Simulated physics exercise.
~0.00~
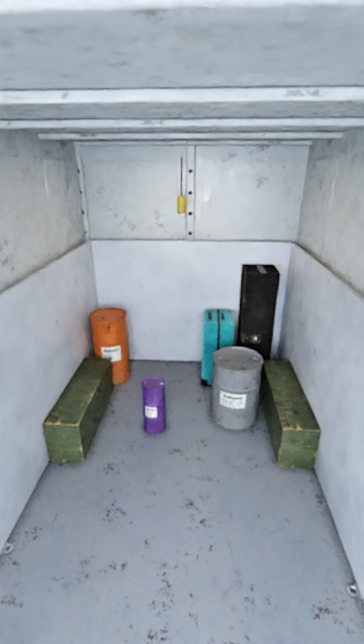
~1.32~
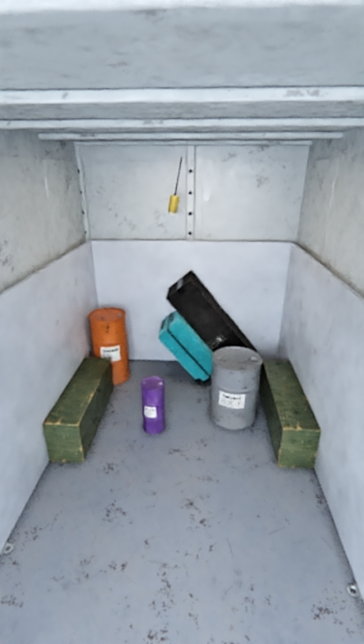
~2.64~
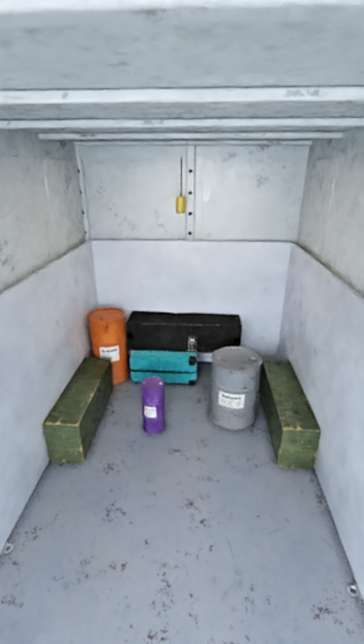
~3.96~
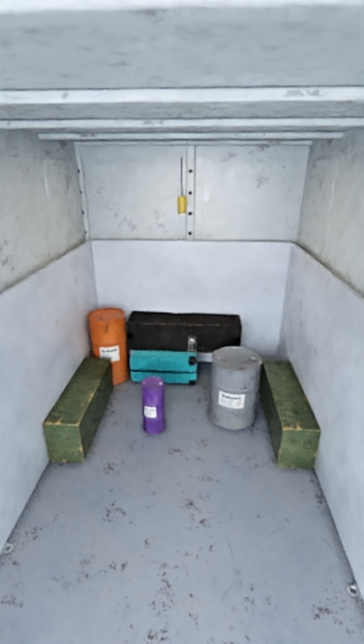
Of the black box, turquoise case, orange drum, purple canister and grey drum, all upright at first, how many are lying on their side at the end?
Two of them are lying on their side at the end, the black box and the turquoise case.
